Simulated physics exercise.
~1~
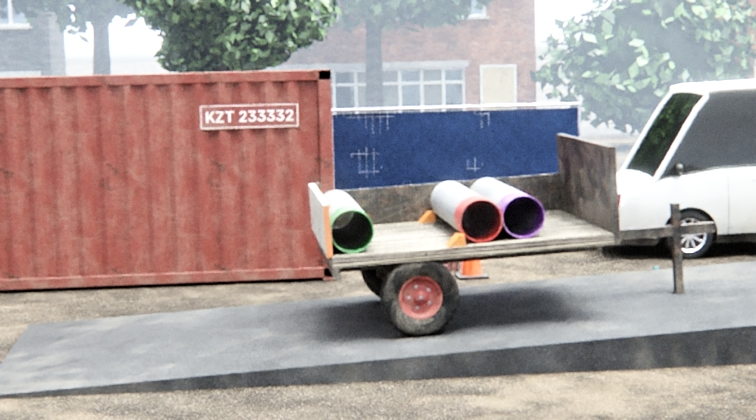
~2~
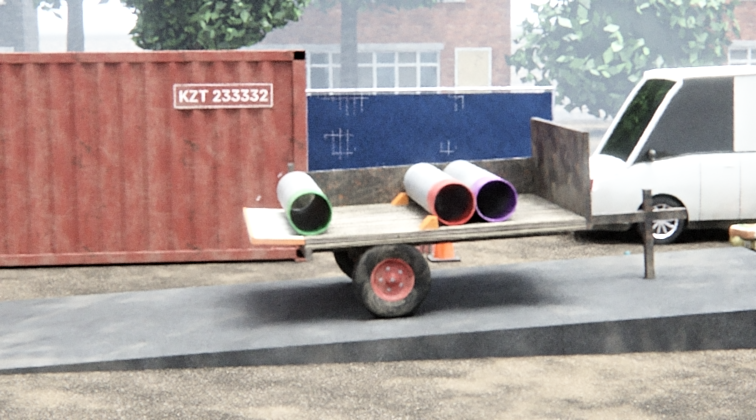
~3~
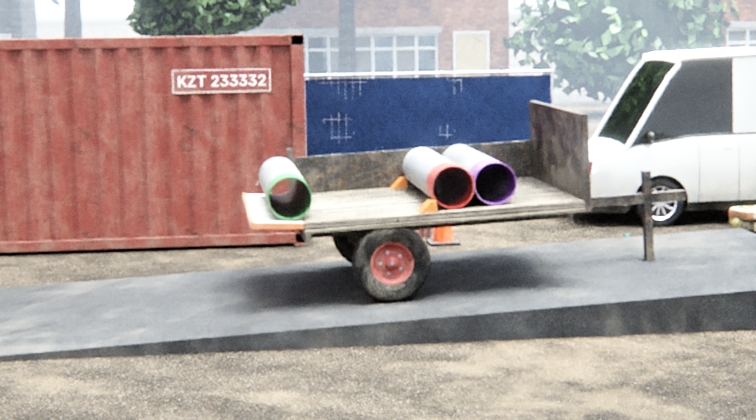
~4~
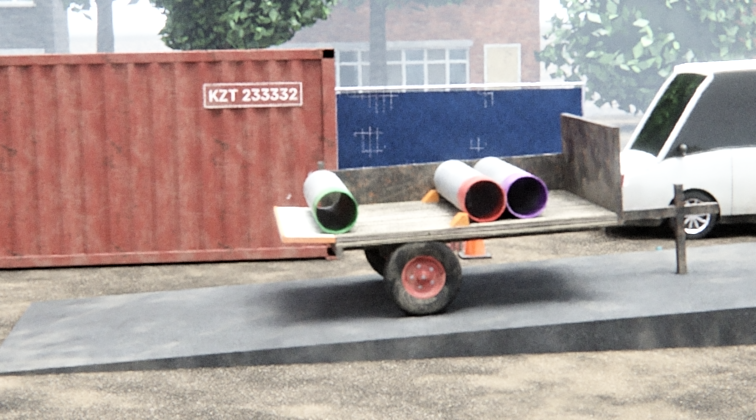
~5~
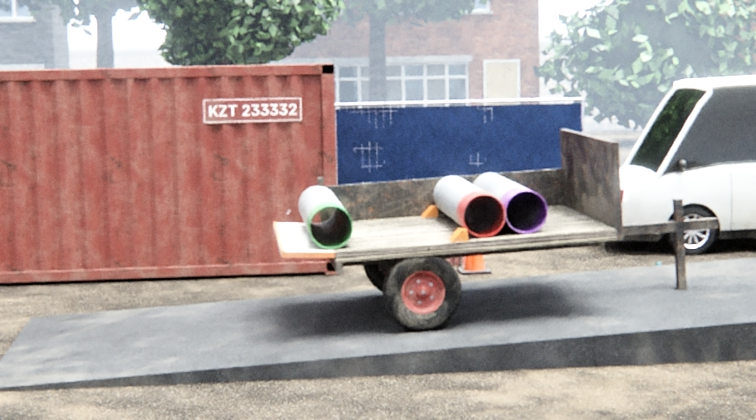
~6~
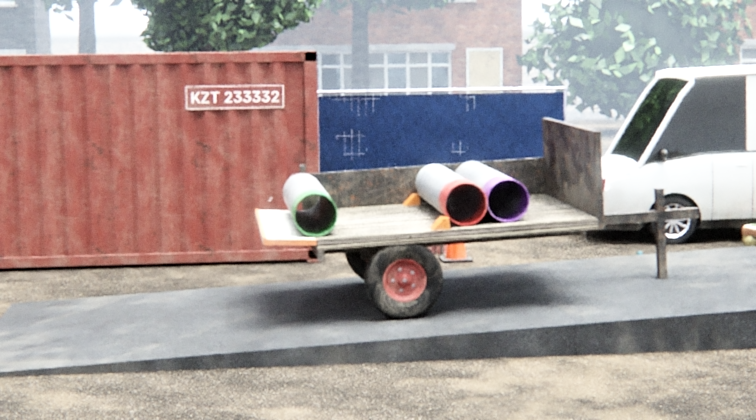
A green-rimmed pipe rolls left onto the trailer's lowered tailgate, then back, and none fall off.
